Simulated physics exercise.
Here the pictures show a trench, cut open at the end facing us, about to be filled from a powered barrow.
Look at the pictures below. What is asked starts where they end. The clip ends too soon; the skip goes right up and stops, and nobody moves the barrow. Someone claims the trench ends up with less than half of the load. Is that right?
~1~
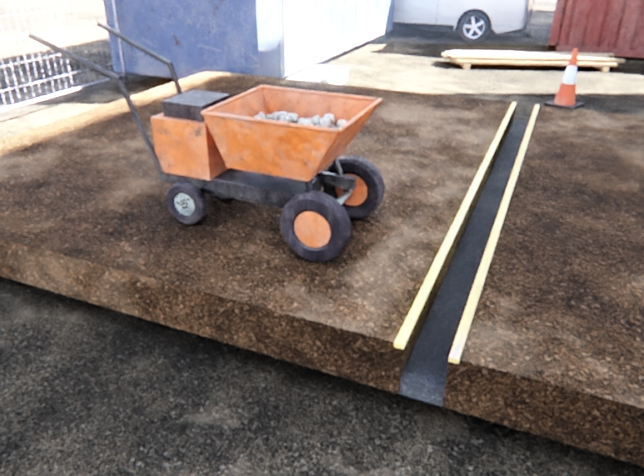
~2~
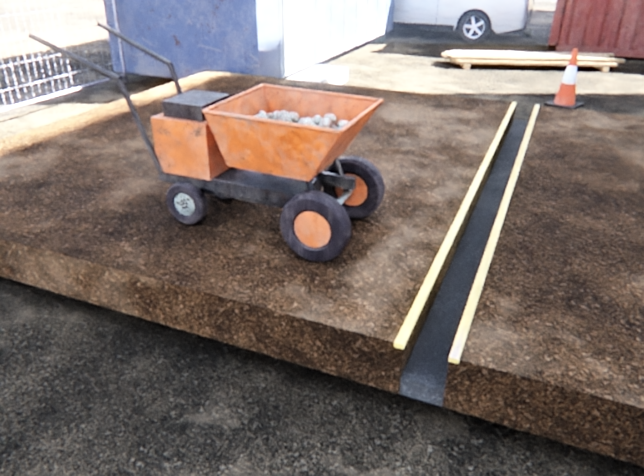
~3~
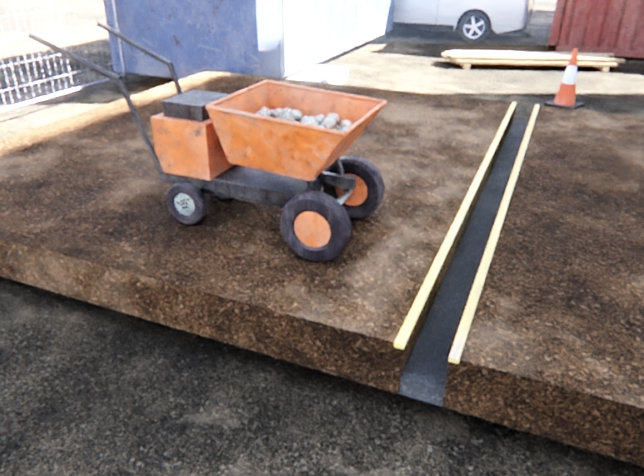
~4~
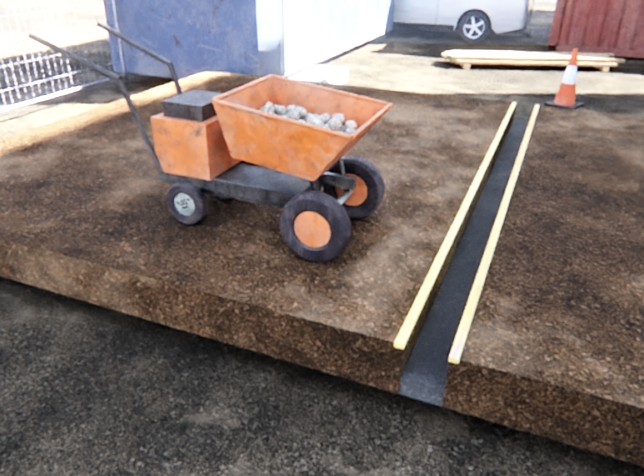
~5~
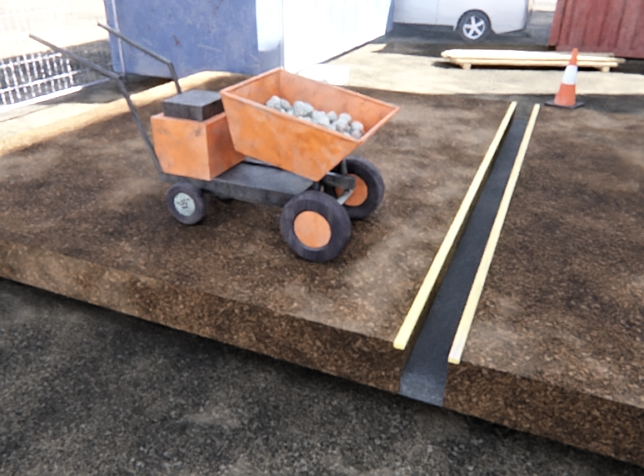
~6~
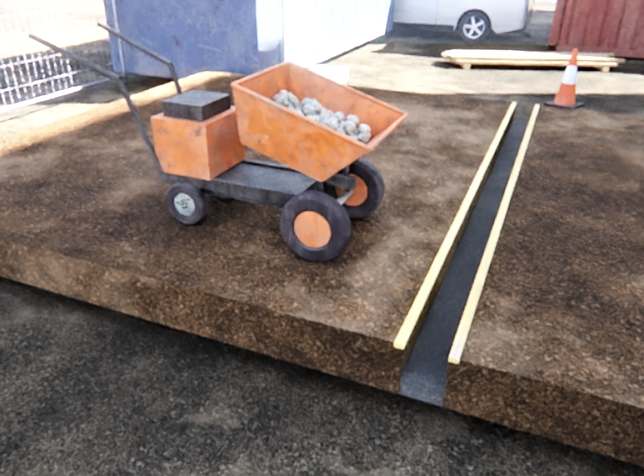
Trench holds most.
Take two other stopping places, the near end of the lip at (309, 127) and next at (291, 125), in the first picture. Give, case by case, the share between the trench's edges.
About 40 percent at the first place and about 30 percent at the second.
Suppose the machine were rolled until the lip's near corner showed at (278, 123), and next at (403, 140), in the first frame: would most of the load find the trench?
The first try ends with the lesser portion between the edges, the second with the lesser portion.
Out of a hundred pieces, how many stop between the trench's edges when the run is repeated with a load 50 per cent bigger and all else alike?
60 per cent, roughly.
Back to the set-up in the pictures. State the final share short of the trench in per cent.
Roughly 15 in a hundred.
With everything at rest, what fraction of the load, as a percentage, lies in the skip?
I'd put it at about 0 per cent.
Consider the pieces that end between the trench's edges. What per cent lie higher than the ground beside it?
Roughly 20 percent.
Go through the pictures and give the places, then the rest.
In the first frame, lip of the skip at (339, 132), level; top of the load at (303, 130), river pebbles; first edge of the trench at (416, 307); far edge at (467, 319), the trench under half as wide as the skip, and about as deep as wide.
In the second frame, lip of the skip at (340, 132), level; top of the load at (304, 129).
In the third frame, lip of the skip at (345, 134), tipped barely; top of the load at (296, 126).
In the fourth frame, lip of the skip at (351, 137), tipped a little; top of the load at (283, 123).
In the fifth frame, lip of the skip at (360, 142), tipped a little; top of the load at (289, 117).
In the sixth frame, lip of the skip at (370, 149), tipped clearly; top of the load at (286, 113); first edge of the trench at (416, 307); far edge at (467, 319).
Soon after the last picture, skip tipped steeply; all in the skip.
A little later, skip tipped right over; nearly all in the skip; a stray few short of the trench; a stray few in or heaped over the trench.
Later still, skip tipped right over; about a third in the skip; a stray few short of the trench; about half in or heaped over the trench; a small part beyond it; a stray few falling.
By the end, skip tipped right over; a small part short of the trench; most in or heaped over the trench; a small part beyond it.
